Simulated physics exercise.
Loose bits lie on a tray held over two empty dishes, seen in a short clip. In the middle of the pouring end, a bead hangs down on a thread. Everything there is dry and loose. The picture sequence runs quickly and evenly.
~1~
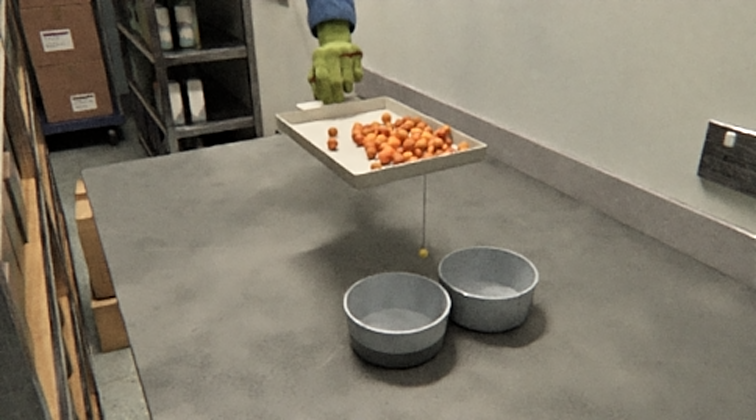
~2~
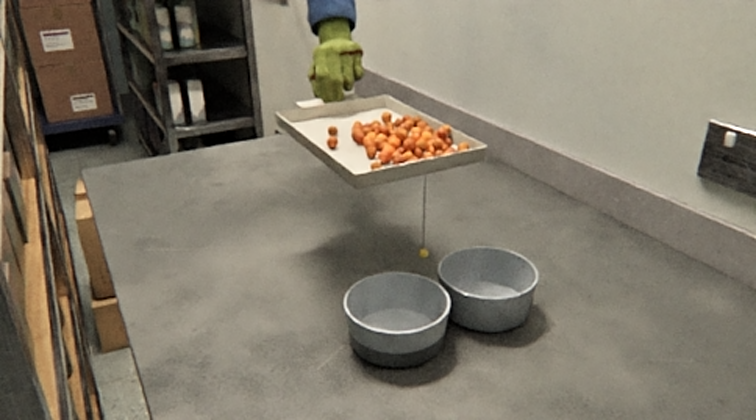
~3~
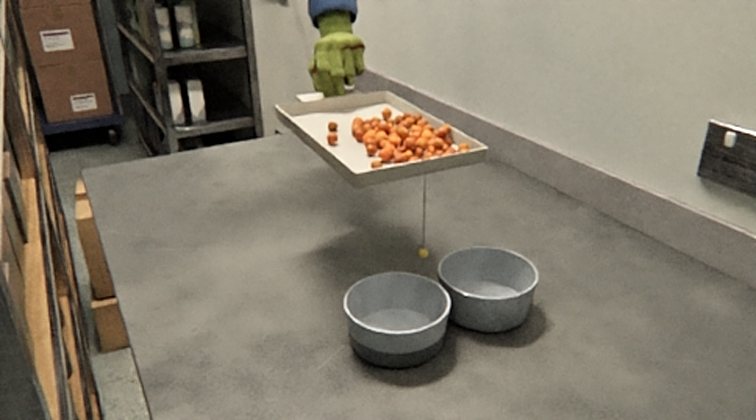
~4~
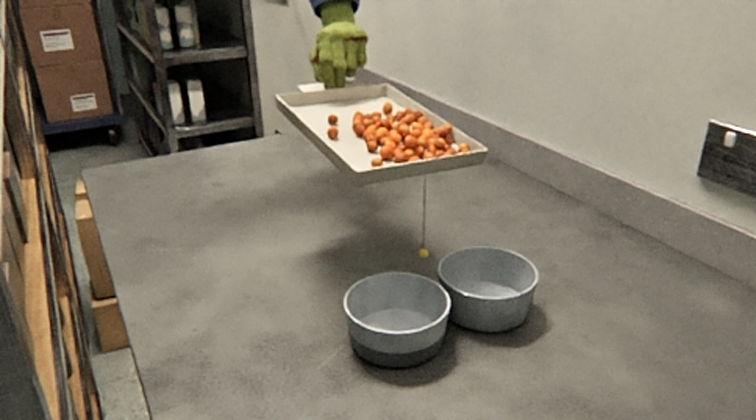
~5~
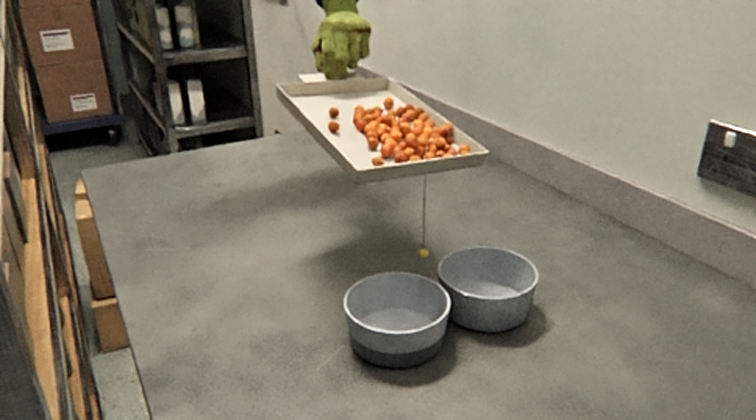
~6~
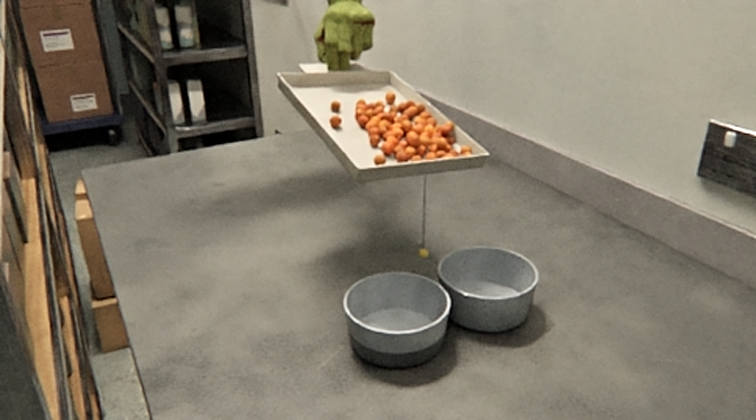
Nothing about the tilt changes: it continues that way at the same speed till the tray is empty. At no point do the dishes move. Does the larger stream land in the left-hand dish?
No, it lands in the right-hand dish.
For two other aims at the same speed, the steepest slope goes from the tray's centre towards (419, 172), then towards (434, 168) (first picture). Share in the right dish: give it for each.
Respectively close to 40 and 70 in a hundred.
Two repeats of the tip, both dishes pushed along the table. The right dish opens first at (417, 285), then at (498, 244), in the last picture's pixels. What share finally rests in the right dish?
It would be near 10 per cent first and near 50 per cent second.
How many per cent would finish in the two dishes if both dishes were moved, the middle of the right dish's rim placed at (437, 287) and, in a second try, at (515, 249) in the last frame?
About 20 per cent, then about 80 per cent.
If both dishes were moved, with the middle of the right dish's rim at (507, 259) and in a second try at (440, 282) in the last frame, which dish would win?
In the first try it's the right-side dish, and in the second it's the right-side dish.
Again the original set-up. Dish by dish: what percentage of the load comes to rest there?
Left 0 %, right 80 %.
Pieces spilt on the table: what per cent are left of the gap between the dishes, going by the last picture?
I'd put it at close to 40 per cent.
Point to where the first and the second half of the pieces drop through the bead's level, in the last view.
At (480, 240) for the first part, then at (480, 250) for the others.
Soon, tray tipped steeply; nearly all on the tray; a stray few in the air.
A while on, tray tipped right over; nearly all on the tray; a small part in the right dish; a stray few outside both.
Towards the end, tray tipped past a quarter turn; most in the right dish; about a quarter outside both.
Finally, tray tipped past a quarter turn; none in the left dish; most in the right dish; about a quarter outside both.
